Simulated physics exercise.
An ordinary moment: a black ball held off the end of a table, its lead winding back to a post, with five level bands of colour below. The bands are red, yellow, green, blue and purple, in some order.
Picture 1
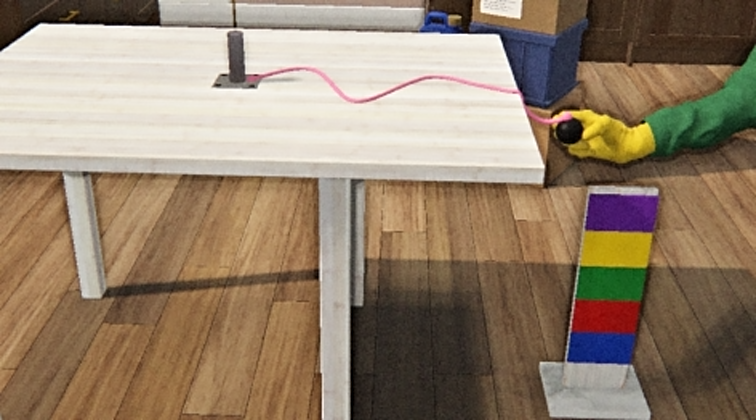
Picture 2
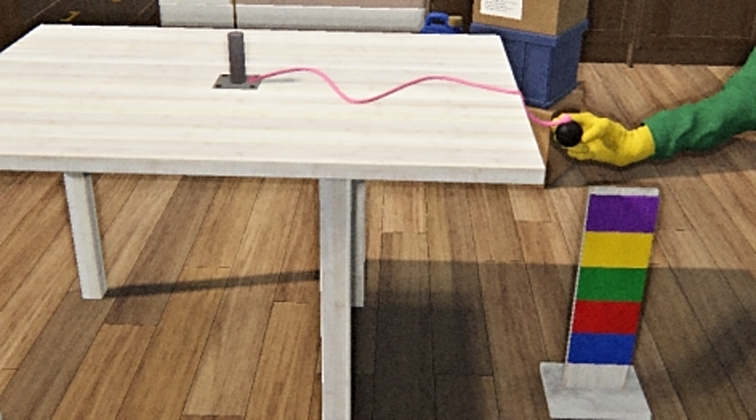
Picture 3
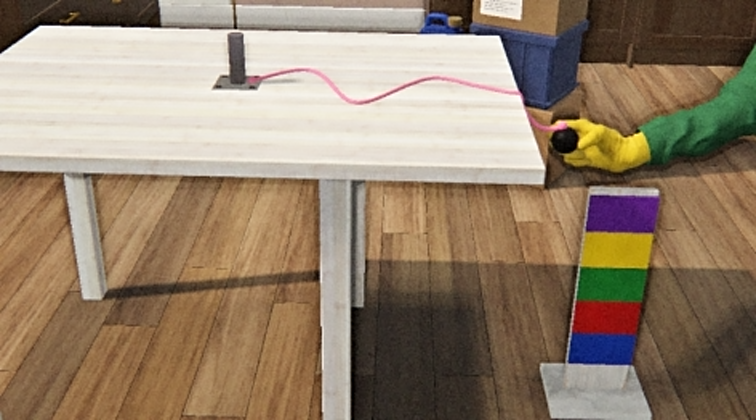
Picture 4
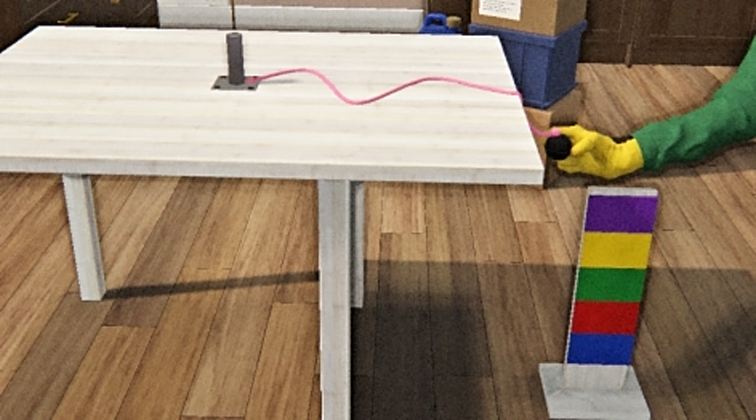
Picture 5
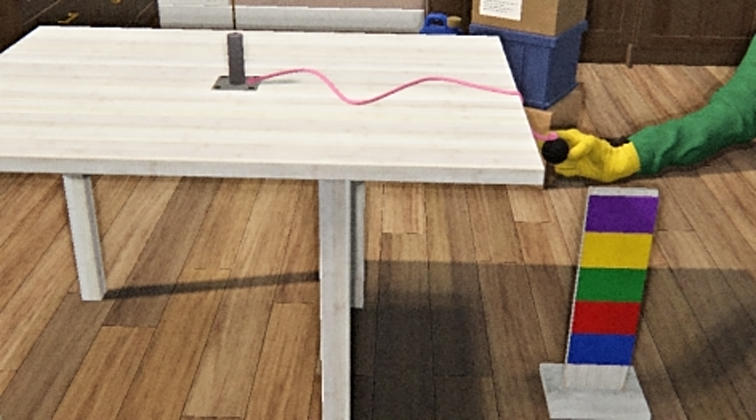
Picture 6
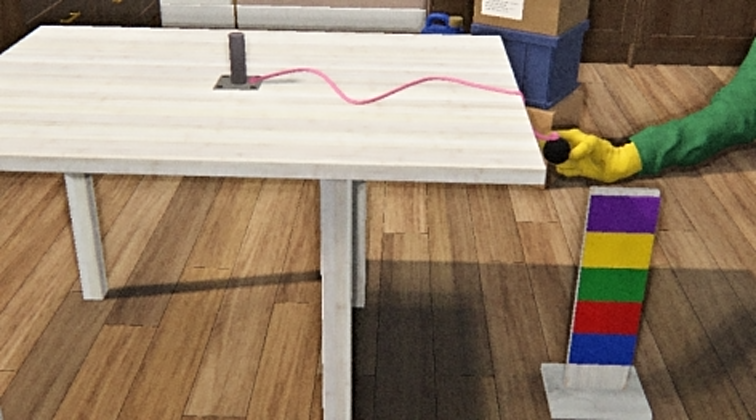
A yellow-gloved hand on a green-sleeved arm holds a black ball just past the right end of a pale wooden table, seen from slightly above in a wood-floored room. A pink cord winds across the tabletop from a small grey post, while below the ball stands a panel banded purple, yellow, green, red and blue. The hand lowers the ball slightly, drifting a little left, while the view stays still.
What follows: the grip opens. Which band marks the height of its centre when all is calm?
Its centre hangs level with the green band.
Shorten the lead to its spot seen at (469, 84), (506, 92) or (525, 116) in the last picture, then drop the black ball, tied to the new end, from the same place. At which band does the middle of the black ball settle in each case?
Taking them in turn: No band; purple; yellow.
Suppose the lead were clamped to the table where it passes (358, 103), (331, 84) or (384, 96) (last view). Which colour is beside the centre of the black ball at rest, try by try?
Try by try: Purple; yellow; purple.
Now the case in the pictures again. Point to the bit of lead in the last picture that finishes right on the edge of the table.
The one at (414, 83).
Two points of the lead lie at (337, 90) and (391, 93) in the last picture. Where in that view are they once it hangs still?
The first at (394, 89), the second at (483, 93).
Soon after, ball near (533, 234); level with yellow.
After that, ball near (480, 275); level with green.
And then, ball near (516, 278); level with green.
In the end, ball near (509, 279); level with green. Its middle rests at the green band.
